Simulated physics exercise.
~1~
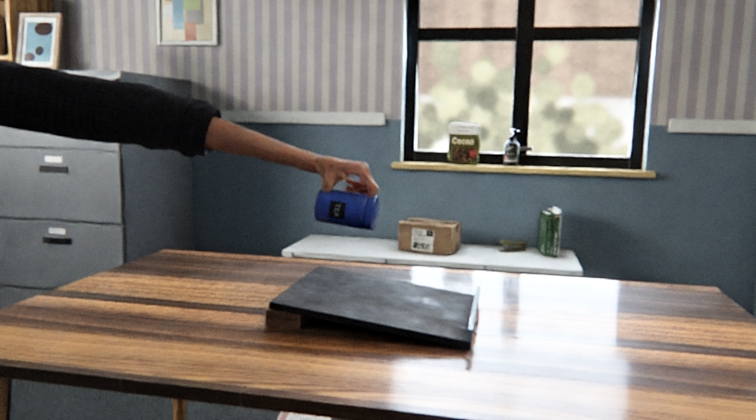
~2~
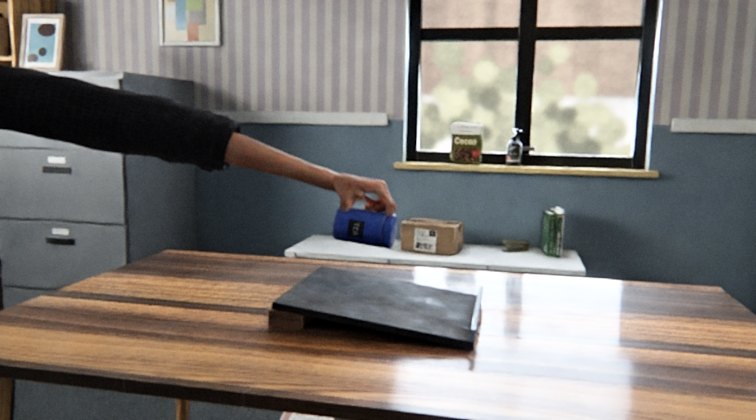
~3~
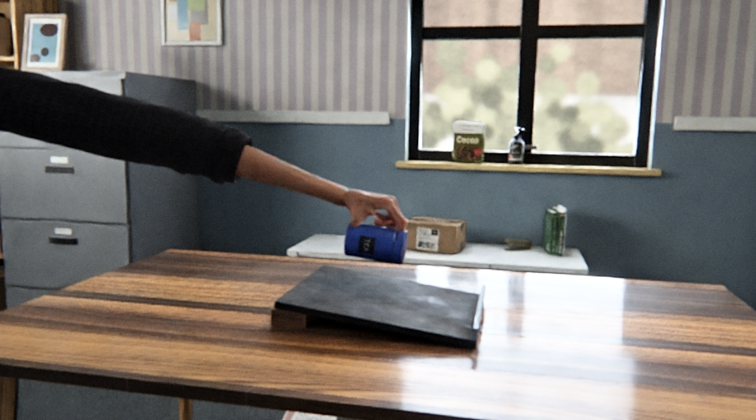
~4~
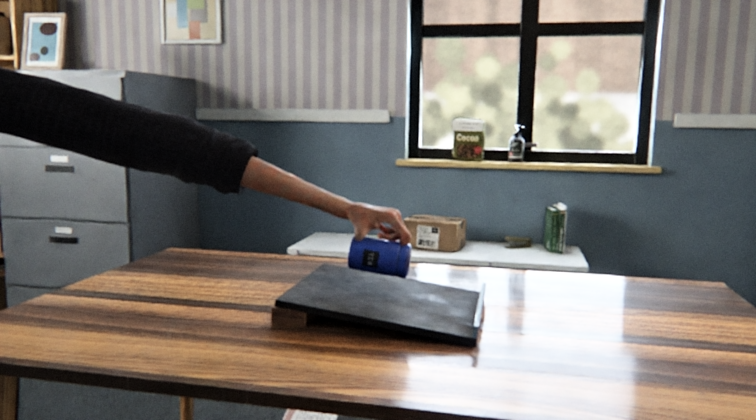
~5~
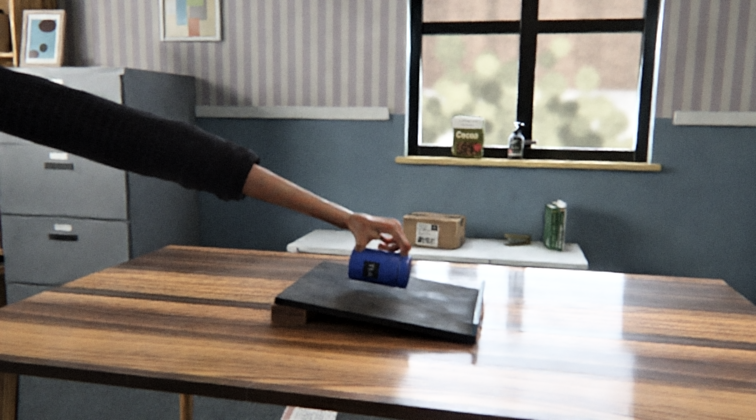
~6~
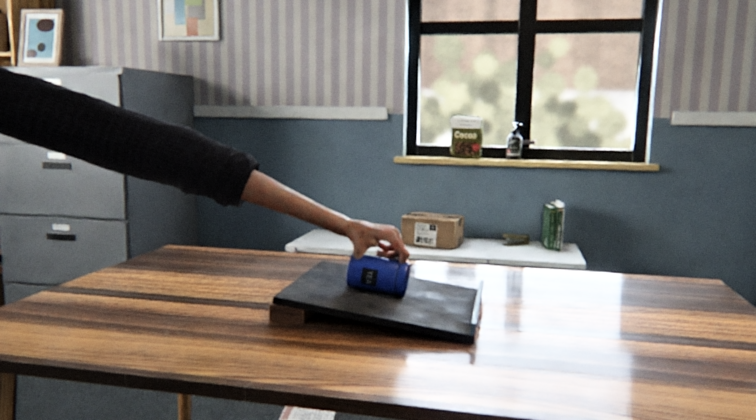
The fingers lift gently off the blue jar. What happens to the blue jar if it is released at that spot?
I predict it will be stationary.
Then, 0.20 s past the last view, nothing moves.
Then, 0.50 s past the last view, blue jar resting near (379, 274).
Finally, it is still in place. Final places as the last picture's camera would see them, blue jar near (379, 274). The blue jar stays where it is put.
